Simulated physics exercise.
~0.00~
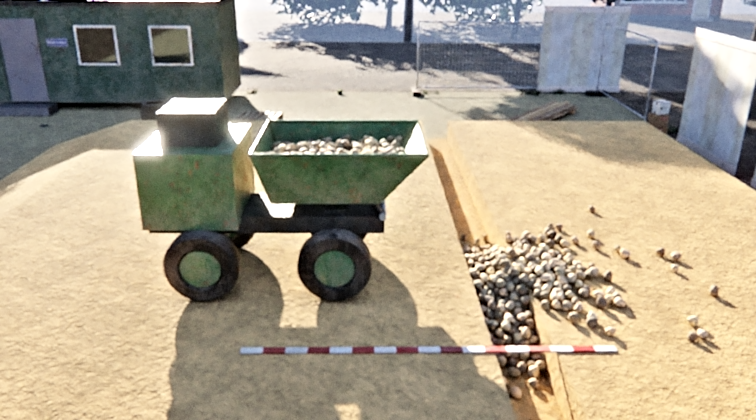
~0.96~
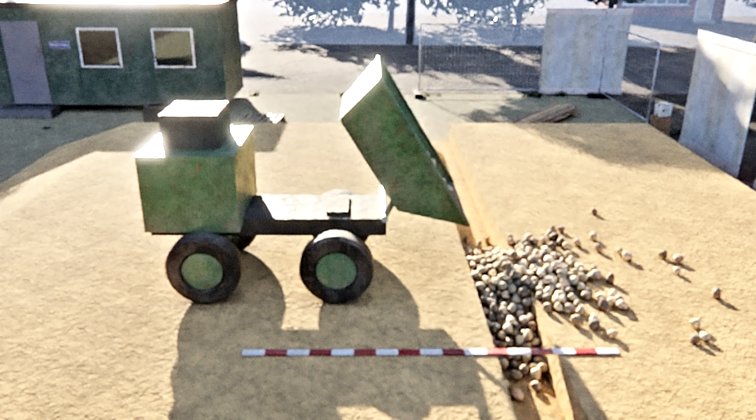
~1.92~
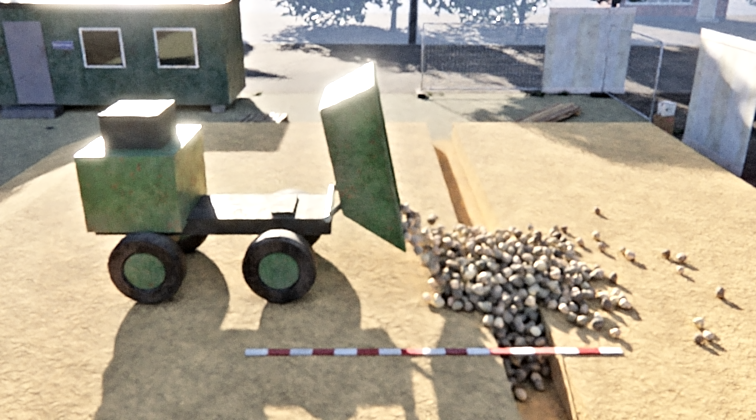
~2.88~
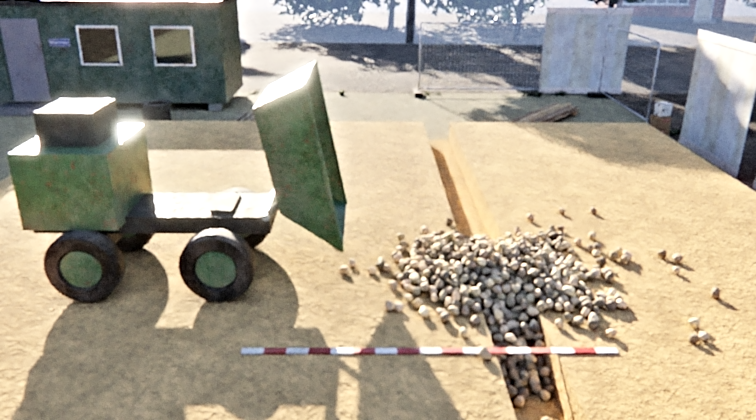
The clip opens on a green dumper standing on sandy ground, its skip full of rounded stones, with an earlier heap lying in and beyond a narrow trench to its right. The skip tips up steeply toward the trench while the dumper stays in place. The dumper then rolls left, its skip tilted still further, as stones pour out and spread over the near edge behind a red and white striped pole. It draws farther left until the raised skip is empty, leaving a broad, low pile on both sides of the trench, with much of it inside.
